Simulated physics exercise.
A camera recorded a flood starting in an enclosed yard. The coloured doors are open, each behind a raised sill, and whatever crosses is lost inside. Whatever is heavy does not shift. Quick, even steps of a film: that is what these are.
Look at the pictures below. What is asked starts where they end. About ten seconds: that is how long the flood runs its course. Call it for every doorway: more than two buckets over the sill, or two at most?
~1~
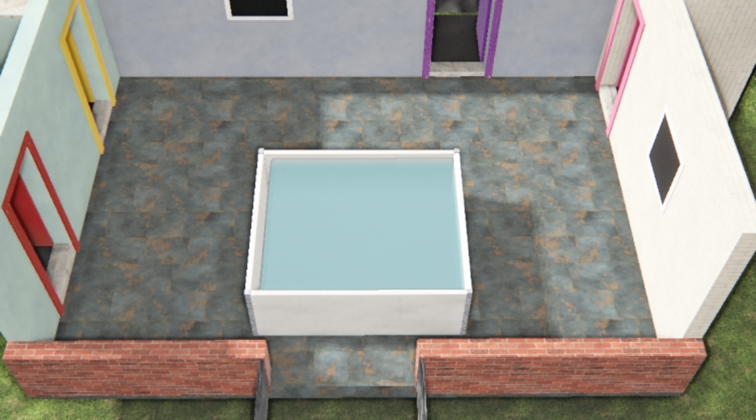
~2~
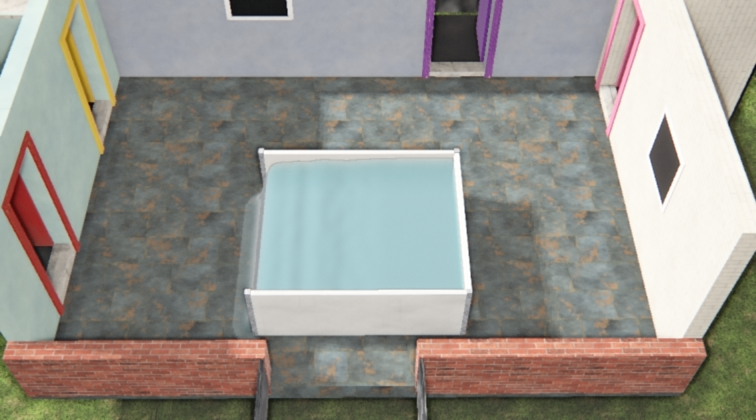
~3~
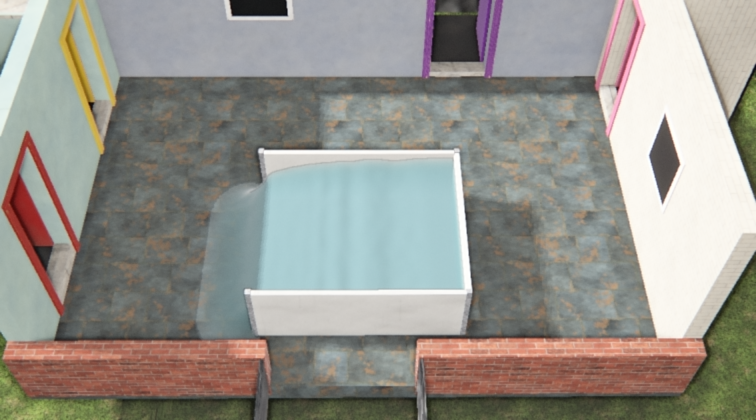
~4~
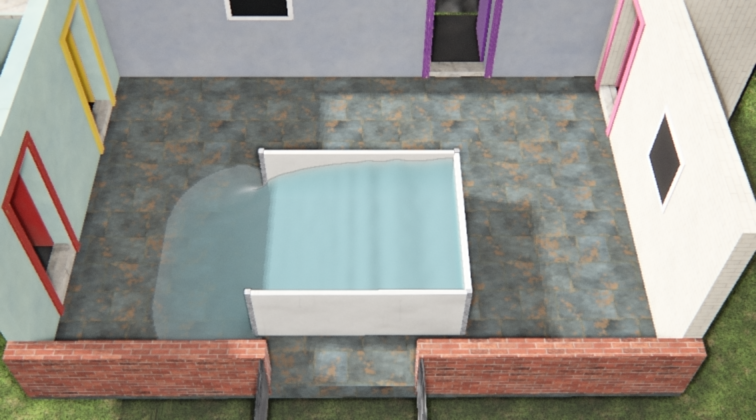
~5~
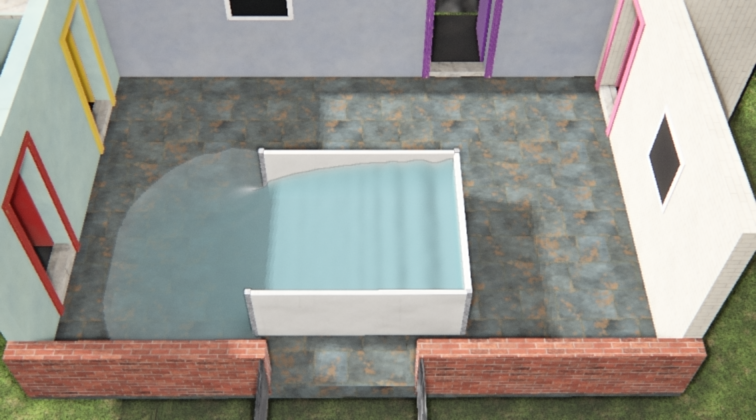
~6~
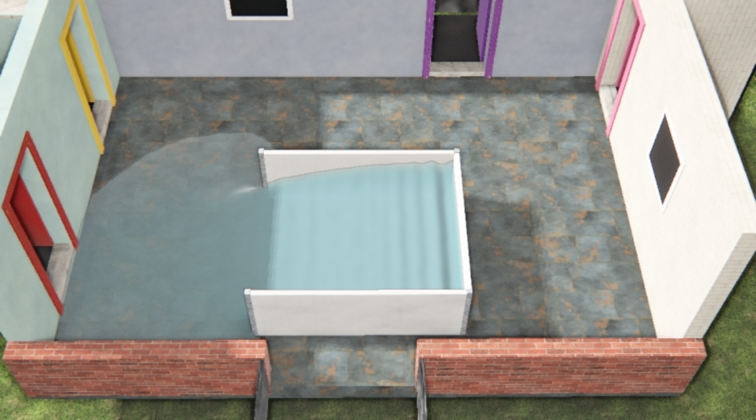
My call: The red door more than two; the purple door two at most; the yellow door more than two; the pink door more than two.
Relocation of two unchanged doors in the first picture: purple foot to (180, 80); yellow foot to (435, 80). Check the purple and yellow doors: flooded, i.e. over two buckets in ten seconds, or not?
Short version: The purple tops the limit and the yellow stays within the limit.
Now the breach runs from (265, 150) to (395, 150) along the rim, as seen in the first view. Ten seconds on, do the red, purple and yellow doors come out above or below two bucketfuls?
The red one falls short, the purple one exceeds the limit and the yellow one exceeds the limit.
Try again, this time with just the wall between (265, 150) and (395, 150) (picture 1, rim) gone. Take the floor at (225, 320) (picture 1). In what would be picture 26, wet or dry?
Verdict: Clear.
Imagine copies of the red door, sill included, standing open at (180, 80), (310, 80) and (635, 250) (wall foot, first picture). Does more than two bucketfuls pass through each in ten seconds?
Crosses the line; stays below the line; stays below the line.
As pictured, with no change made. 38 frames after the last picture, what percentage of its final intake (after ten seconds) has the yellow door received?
Some 85 per cent.
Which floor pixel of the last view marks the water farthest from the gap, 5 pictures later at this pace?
The farthest wet point should be near (116, 95).
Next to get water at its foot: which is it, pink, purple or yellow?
That would be the yellow door.
A moment on, water covers 30 % of the floor; the red door far over two buckets in, the purple door not reached, the yellow door wet at the sill, nothing in, the pink door not reached.
Next, water covers 35 % of the floor; the red door far over two buckets in, the purple door not reached, the yellow door under two buckets in, the pink door not reached.
Then, water covers 55 % of the floor; the red door far over two buckets in, the purple door not reached, the yellow door over two buckets in, the pink door not reached.
Later, water covers 90 % of the floor; the red door far over two buckets in, the purple door wet at the sill, nothing in, the yellow door far over two buckets in, the pink door over two buckets in.
In the end, water covers 100 % of the floor; the red door far over two buckets in, the purple door wet at the sill, nothing in, the yellow door far over two buckets in, the pink door far over two buckets in.
